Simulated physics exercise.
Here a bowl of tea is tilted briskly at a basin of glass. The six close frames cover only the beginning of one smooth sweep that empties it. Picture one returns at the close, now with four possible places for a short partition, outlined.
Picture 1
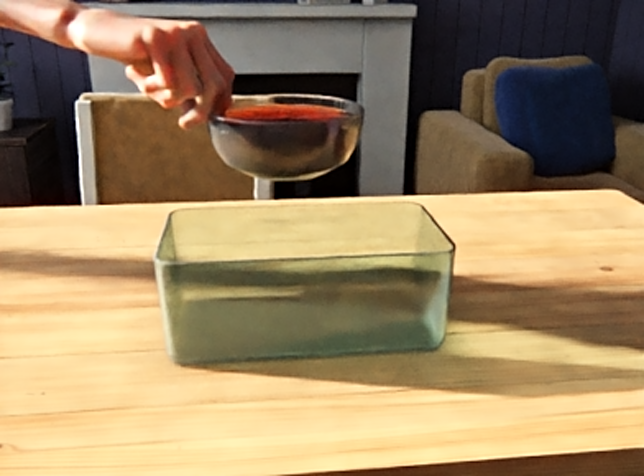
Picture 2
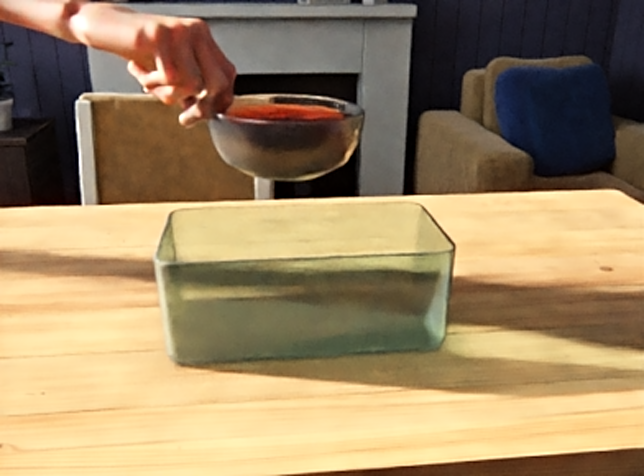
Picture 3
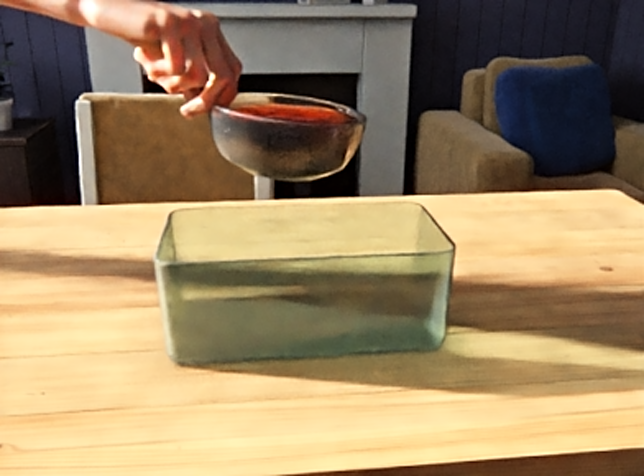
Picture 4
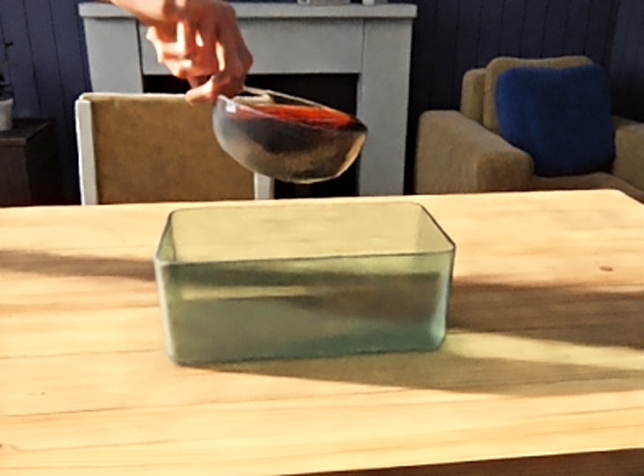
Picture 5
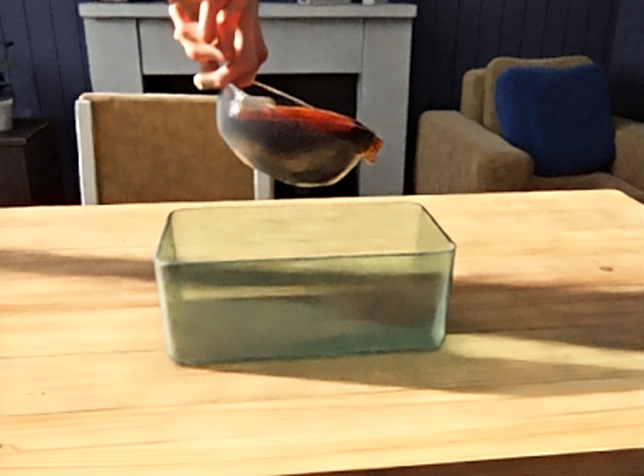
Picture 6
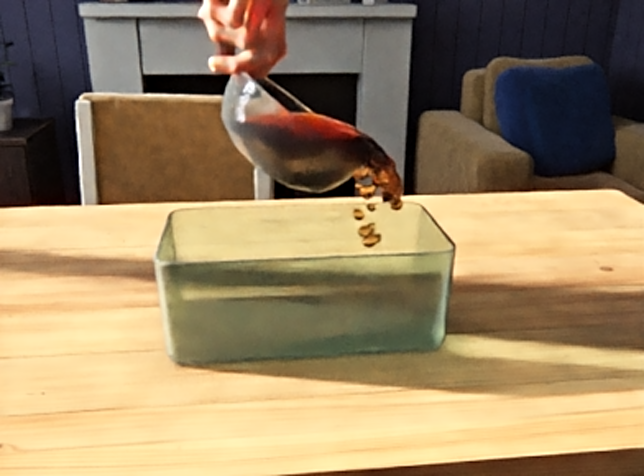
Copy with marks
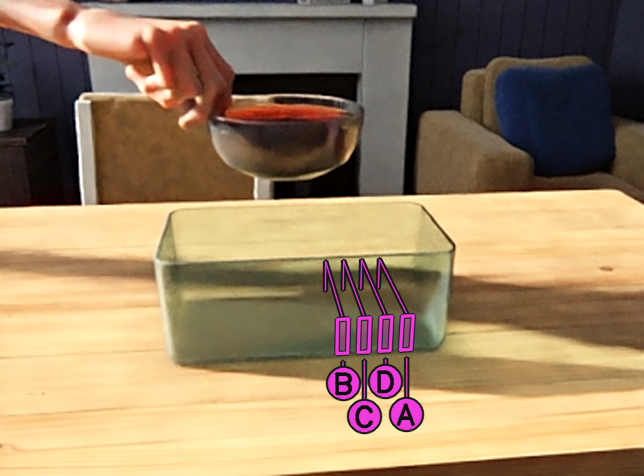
A hand held a clear bowl of reddish-brown tea above an empty-looking glass basin on a wooden table, then tilted it steadily to the right until tea poured over the lip in amber drops.
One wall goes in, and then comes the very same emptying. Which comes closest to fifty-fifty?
The best position is D.
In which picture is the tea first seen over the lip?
Picture 4.
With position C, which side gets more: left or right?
More ends on the right.
In magenta, A at (406, 358); B at (343, 361); C at (364, 360); D at (385, 359).
With A, about 68 % ends left of the wall and 32 % right of it.
With B, about 26 % ends left of the wall and 73 % right of it.
With C, about 34 % ends left of the wall and 65 % right of it.
With D, about 51 % ends left of the wall and 48 % right of it.
